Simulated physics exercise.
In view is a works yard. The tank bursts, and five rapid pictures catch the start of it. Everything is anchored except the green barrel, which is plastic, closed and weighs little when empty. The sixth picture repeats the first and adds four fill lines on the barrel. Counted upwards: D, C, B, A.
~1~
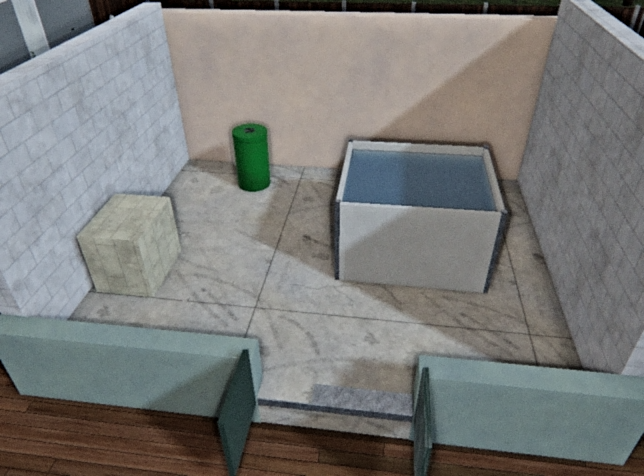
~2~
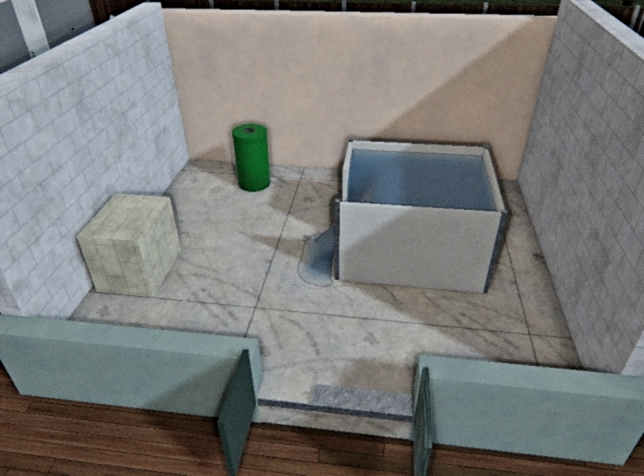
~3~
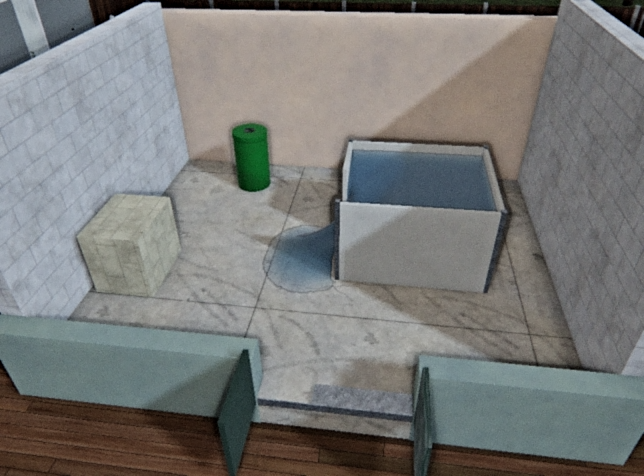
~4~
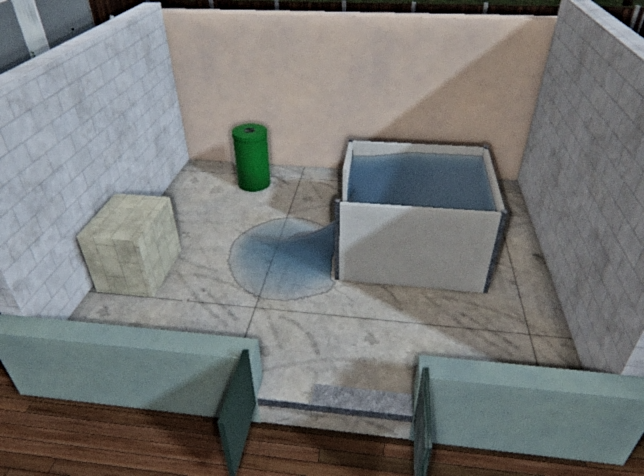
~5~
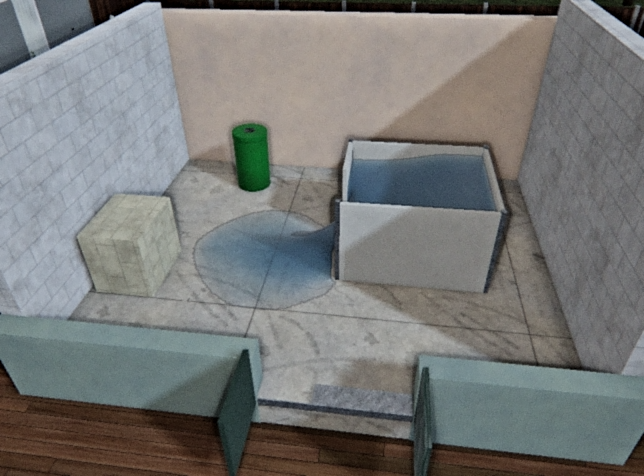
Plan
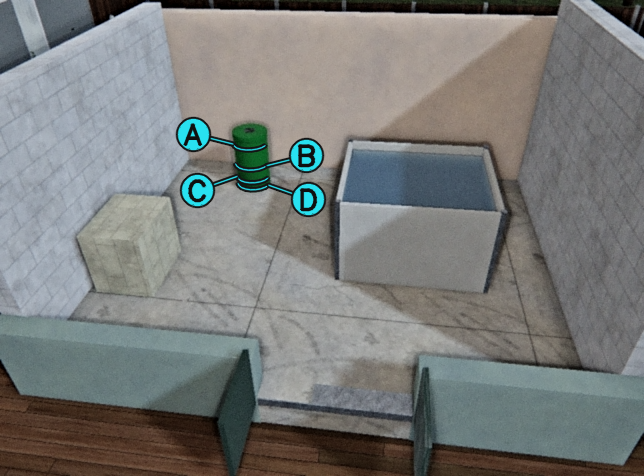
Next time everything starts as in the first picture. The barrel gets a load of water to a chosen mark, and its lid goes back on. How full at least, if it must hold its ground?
Choose B.
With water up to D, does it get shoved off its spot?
Yes, that goes wrong.
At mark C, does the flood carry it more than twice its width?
No, less.
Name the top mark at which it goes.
That would be C.
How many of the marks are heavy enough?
Two of them.
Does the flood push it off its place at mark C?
Yes, it does.
On the marked copy, A at (246, 150); B at (248, 170); C at (249, 182); D at (250, 189); from the bottom up D, C, B, A.
Choosing A, it does not move.
Choosing B, it does not move.
Choosing C, it is pushed about its own width away.
Choosing D, it is pushed about 3 times its own width away.
